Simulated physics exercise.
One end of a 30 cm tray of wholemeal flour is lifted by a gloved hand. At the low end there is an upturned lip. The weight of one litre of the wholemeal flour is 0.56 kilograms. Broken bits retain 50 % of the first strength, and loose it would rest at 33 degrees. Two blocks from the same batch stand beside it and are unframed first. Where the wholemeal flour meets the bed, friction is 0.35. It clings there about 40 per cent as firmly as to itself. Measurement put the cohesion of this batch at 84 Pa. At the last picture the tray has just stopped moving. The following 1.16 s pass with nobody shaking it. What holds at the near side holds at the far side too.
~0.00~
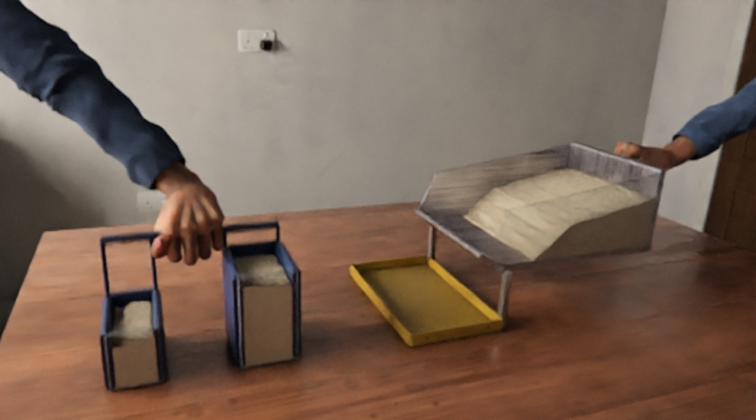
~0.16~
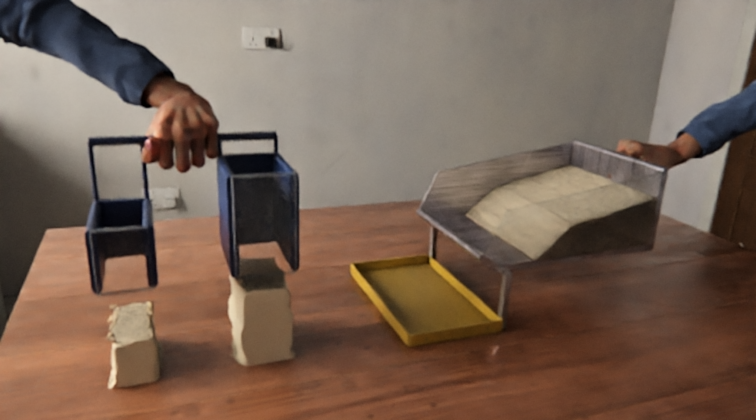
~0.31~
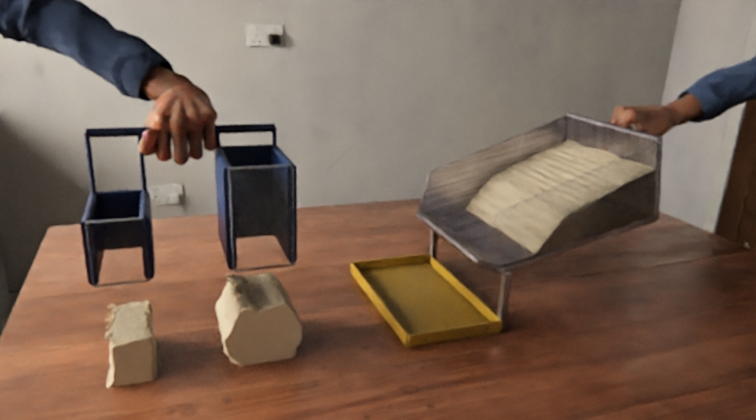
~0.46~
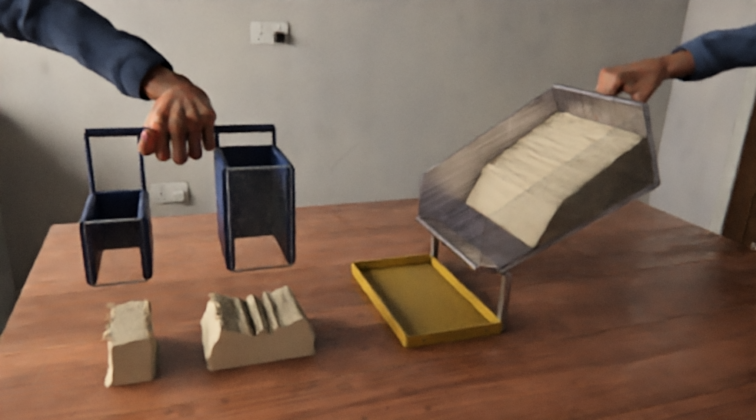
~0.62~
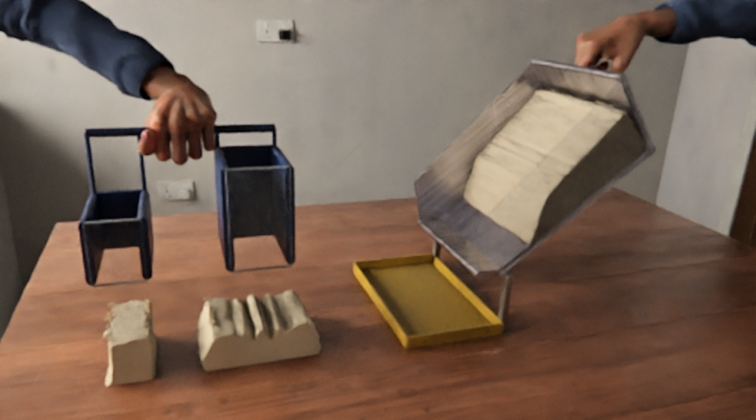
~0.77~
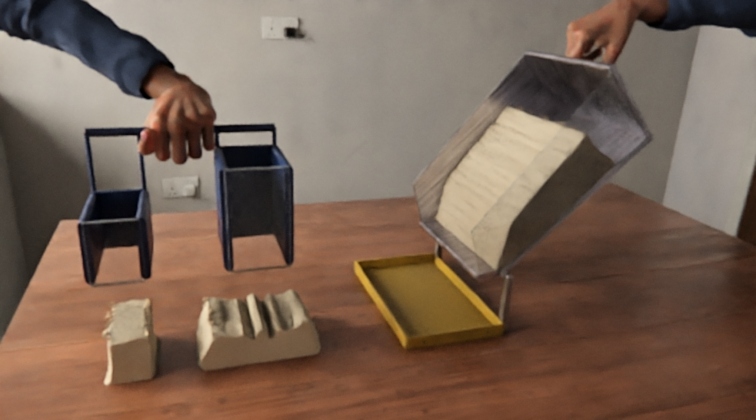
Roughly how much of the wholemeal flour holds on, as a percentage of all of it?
Around 14 % of it holds on.
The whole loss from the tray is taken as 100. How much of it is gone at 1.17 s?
Close to 100 in a hundred.
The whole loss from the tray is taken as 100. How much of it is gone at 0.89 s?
The value is close to 10 %.
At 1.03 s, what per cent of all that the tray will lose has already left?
The figure is some 60 %.
By 0.89 s, the tilt is 41 degrees and 90 % is on the bed.
By 1.03 s, the tilt is 41 degrees and 46 % is on the bed.
By 1.17 s, the tilt is 41 degrees and 18 % is on the bed.
By 1.32 s, the tilt is 41 degrees and 15 % is on the bed.
By 1.90 s, at the end, the tilt is 41 degrees and 14 % is on the bed.
